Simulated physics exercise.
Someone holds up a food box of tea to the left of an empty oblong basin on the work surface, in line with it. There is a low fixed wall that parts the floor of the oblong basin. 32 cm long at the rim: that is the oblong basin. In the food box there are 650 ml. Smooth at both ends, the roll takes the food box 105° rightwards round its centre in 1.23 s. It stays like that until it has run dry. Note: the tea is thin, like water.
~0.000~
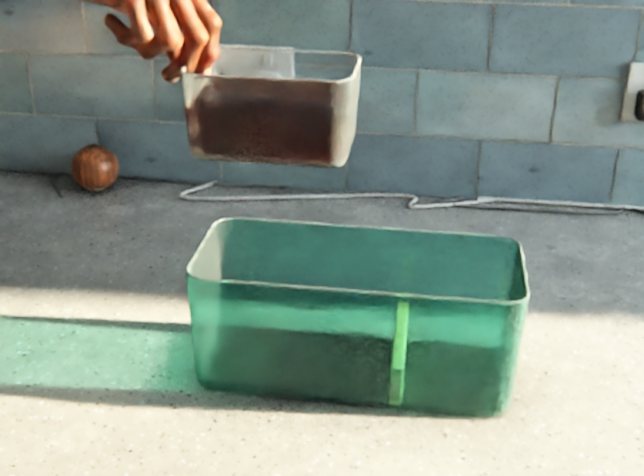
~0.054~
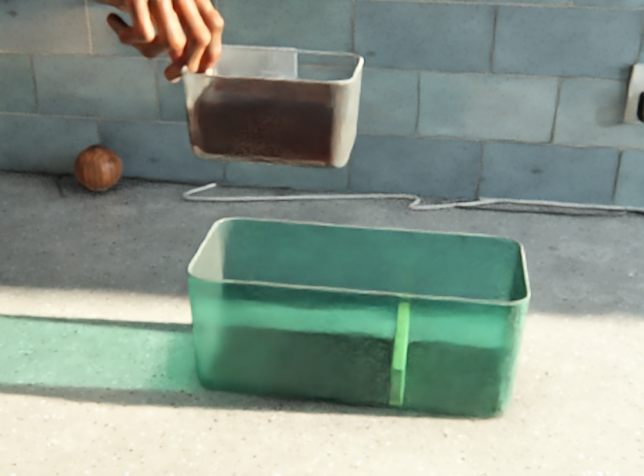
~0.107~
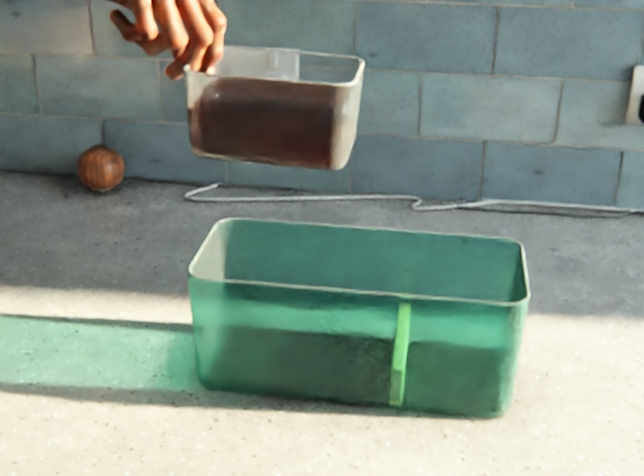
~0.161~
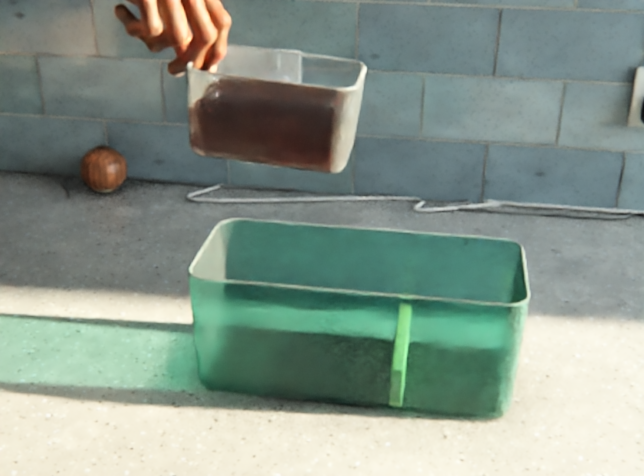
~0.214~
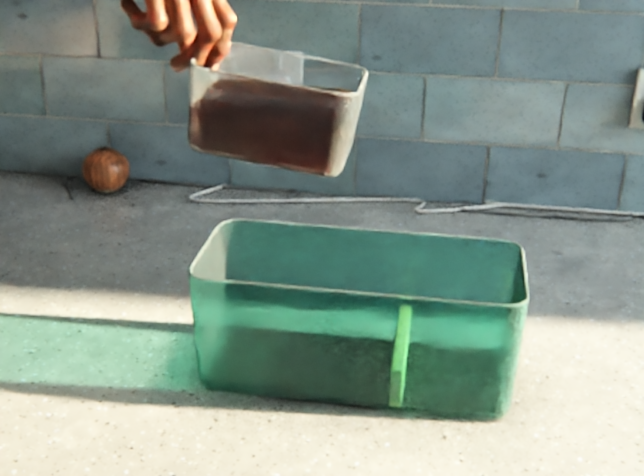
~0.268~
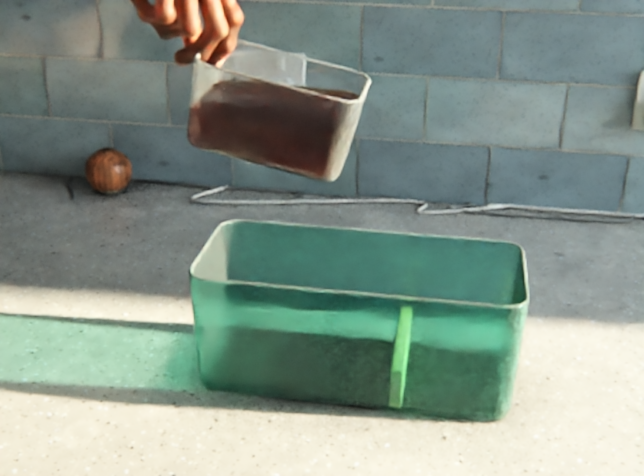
A hand holds a clear box of brown liquid above a green basin, slowly tilting it rightwards.
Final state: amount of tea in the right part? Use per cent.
Approximately 61 %.
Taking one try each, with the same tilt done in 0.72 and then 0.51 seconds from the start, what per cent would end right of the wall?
About 45 %, then about 35 %.
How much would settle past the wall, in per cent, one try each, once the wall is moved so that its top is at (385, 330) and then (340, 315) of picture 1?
Around 70 and 95 percent, in that order.
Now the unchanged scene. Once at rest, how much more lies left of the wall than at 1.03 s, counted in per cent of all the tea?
Around 22 in a hundred.
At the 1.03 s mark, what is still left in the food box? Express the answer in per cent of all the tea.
About 12 per cent.
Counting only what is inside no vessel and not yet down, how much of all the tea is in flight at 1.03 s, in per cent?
Estimate: Around 10 per cent.
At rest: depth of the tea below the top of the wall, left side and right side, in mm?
Left: Roughly 34 mm; right: Roughly 14 mm.
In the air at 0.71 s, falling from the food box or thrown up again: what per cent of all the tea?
Around 30 percent.
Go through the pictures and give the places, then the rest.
In the first picture, it leans 0°; its right rim is at (356, 69); the tea meets the walls at (199, 88) and (352, 97); the oblong basin's rim runs from (201, 247) to (524, 270); the wall's top is at (400, 334).
In the second picture, it leans 1°; its right rim is at (357, 71); the tea meets the walls at (200, 89) and (354, 97).
In the third picture, it leans 2°; its right rim is at (359, 73); the tea meets the walls at (202, 89) and (354, 99).
In the fourth picture, it leans 4°; its right rim is at (360, 78); the tea meets the walls at (204, 89) and (355, 100).
In the fifth picture, it leans 8°; its right rim is at (362, 84); the tea meets the walls at (204, 90) and (356, 102).
In the sixth picture, it leans 12°; its right rim is at (364, 91); the tea meets the walls at (206, 91) and (358, 103).
Then, 0.71 s in, the tilt is 65° and 60 per cent is still to pour, 1 is left of the wall and 7 right of it.
Then, 1.03 s in, the tilt is 98° and 13 per cent is still to pour, 16 is left of the wall and 61 right of it.
Then, 1.36 s in, the tilt is 105° and 0 per cent is still to pour, 37 is left of the wall and 60 right of it.
Then, 1.73 s in, the tilt is 105° and 0 per cent is still to pour, 39 is left of the wall and 61 right of it.
Finally, 39 per cent lies left of the wall, 61 right of it and 1 outside.
